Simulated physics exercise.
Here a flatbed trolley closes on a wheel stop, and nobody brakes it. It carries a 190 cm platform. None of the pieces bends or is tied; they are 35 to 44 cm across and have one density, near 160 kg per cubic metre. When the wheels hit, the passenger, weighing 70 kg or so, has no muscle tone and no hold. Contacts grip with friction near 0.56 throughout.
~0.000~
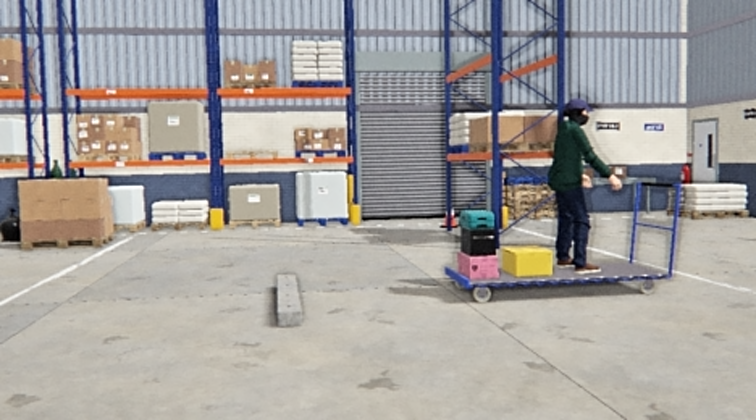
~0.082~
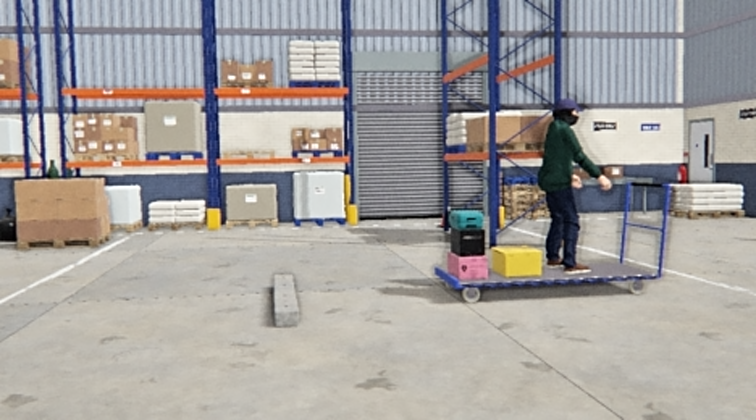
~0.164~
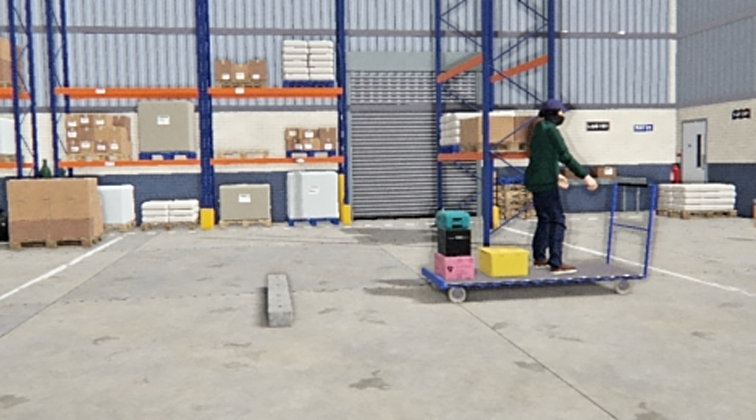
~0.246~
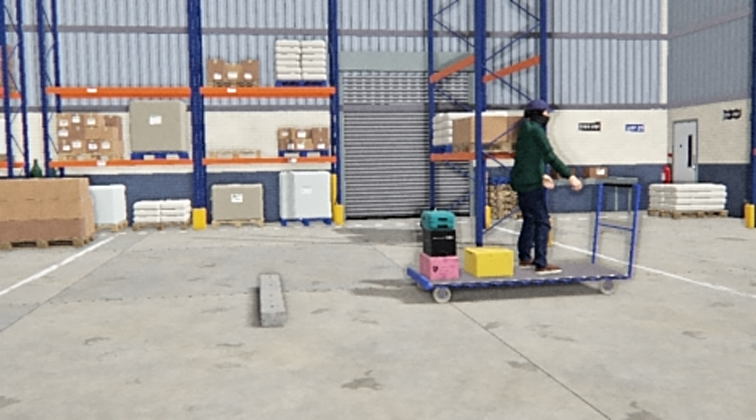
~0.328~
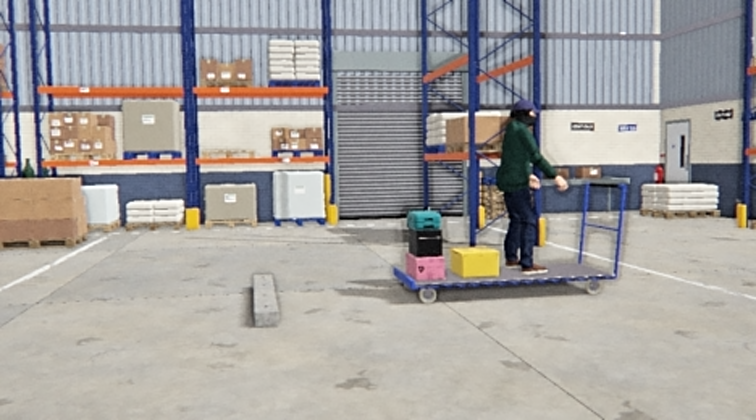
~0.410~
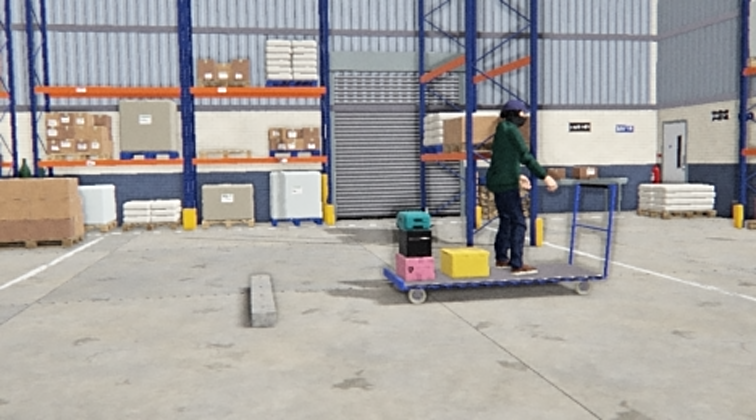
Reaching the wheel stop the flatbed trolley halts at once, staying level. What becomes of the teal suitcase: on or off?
Outcome: Within the deck.
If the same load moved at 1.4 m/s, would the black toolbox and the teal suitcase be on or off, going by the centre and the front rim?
In that case black leaves, teal leaves.
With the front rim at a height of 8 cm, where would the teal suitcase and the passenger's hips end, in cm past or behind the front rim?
So the teal one ends 20 cm short of the rim, and the hips end 60 cm short of it.
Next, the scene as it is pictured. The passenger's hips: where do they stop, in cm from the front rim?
Some 60 cm behind it.
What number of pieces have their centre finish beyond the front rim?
Total: 0.
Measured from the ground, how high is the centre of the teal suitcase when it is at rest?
About 70 cm.
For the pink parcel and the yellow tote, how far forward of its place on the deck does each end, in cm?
The pink one ends about 5 cm forward, the yellow one about 10 cm.
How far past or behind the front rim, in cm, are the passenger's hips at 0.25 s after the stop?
About 80 cm behind the rim.
The wheels strike at 1.78 s.
After 2.03 s the teal suitcase is 12 cm behind the rim, tilted 5°, near (274, 225) in the last picture's view.
After 2.33 s the teal suitcase is 16 cm behind the rim, tilted 0°, near (278, 225) in the last picture's view.
After 2.78 s the teal suitcase is 16 cm behind the rim, tilted 0°, near (278, 225) in the last picture's view.
When all is still (3.0 s), nothing is past the rim; behind it, pink parcel, yellow tote, black toolbox, teal suitcase and the passenger's hips.
